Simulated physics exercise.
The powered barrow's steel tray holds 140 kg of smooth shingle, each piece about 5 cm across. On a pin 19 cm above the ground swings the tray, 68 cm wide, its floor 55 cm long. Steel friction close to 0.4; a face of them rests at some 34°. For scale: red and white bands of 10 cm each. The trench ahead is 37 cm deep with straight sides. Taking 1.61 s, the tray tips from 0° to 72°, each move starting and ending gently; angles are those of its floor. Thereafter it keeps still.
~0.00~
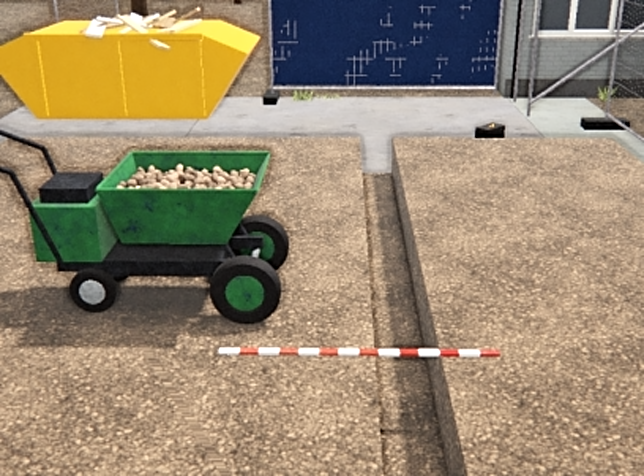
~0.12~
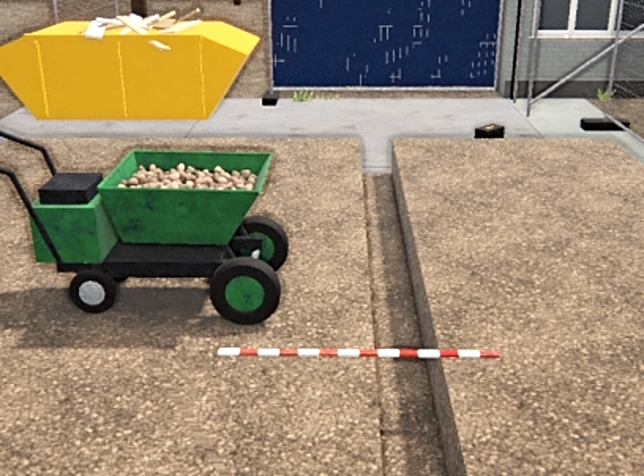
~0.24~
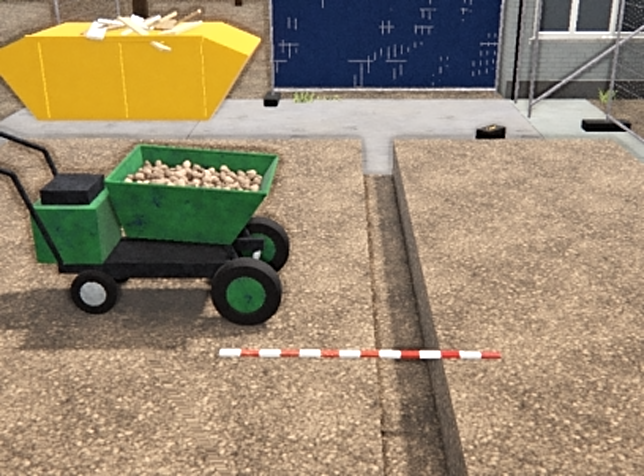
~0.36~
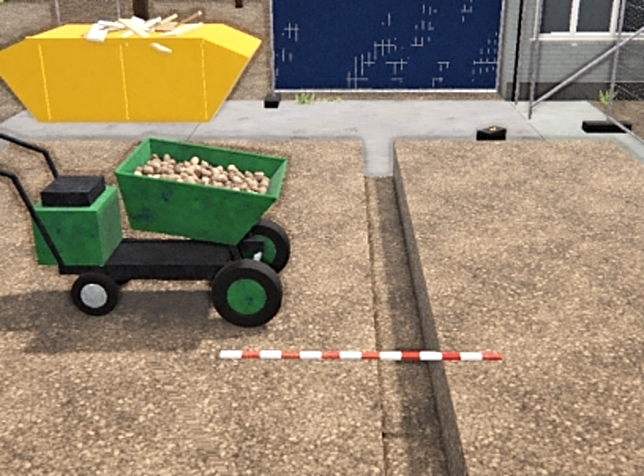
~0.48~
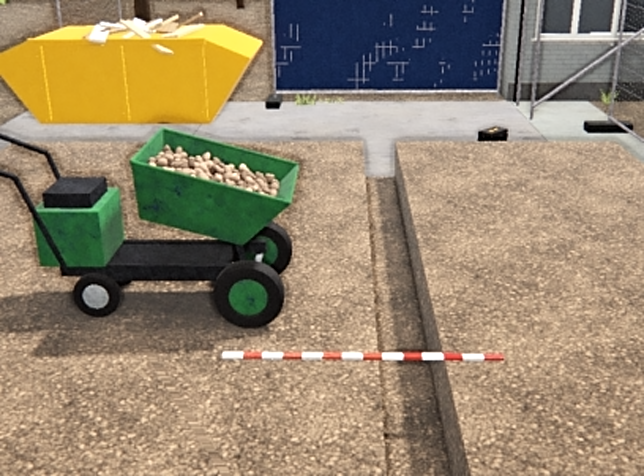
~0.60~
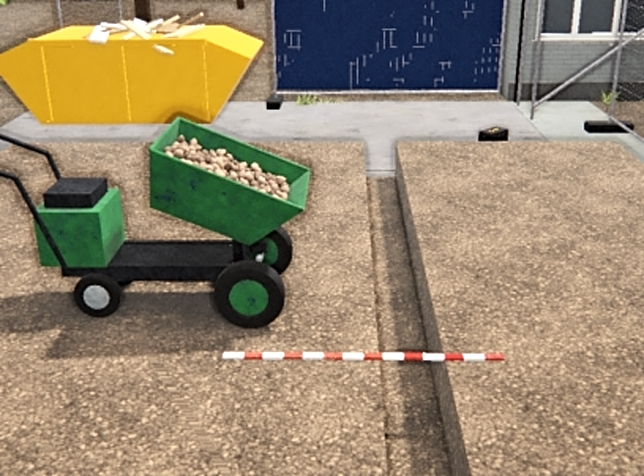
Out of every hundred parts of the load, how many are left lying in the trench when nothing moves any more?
Around 98 in every hundred.
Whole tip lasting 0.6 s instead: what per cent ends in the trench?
Close to 70 per cent then.
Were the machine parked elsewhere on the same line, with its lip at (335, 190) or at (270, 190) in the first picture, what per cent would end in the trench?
Close to 20 percent in the first case, 90 percent in the second.
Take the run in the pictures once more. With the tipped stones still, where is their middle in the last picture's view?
Centre estimate: Around (402, 341).
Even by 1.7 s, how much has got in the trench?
Around 50 per cent of it.
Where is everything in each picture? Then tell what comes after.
In the first picture, lip at (257, 191), floor tilted 0°, highest stones at (177, 178).
In the second picture, lip at (259, 192), floor tilted 1°, highest stones at (171, 178); the stones move at 0.2 m/s on average.
In the third picture, lip at (267, 194), floor tilted 4°, highest stones at (167, 173); the stones move at 0.3 m/s on average.
In the fourth picture, lip at (277, 198), floor tilted 9°, highest stones at (163, 167); the stones move at 0.5 m/s on average.
In the fifth picture, lip at (290, 203), floor tilted 15°, highest stones at (166, 157); the stones move at 0.5 m/s on average.
In the sixth picture, lip at (303, 210), floor tilted 23°, highest stones at (179, 148); the stones move at 0.6 m/s on average.
After 1.2 s the floor is at 61°; 99 % in the tray, 1 % short of the trench; the foremost stones are at (367, 249).
After 1.7 s the floor is at 72°; 48 % in the tray, 3 % short of the trench, 48 % in the trench, 1 % past the trench; the foremost stones are at (447, 293).
After 2.1 s the floor is at 72°; 24 % in the tray, 3 % short of the trench, 72 % in the trench, 1 % past the trench; the foremost stones are at (519, 299).
After 4.0 s the floor is at 72°; 0 % in the tray, 98 % in the trench, 1 % past the trench; the foremost stones are at (560, 300).
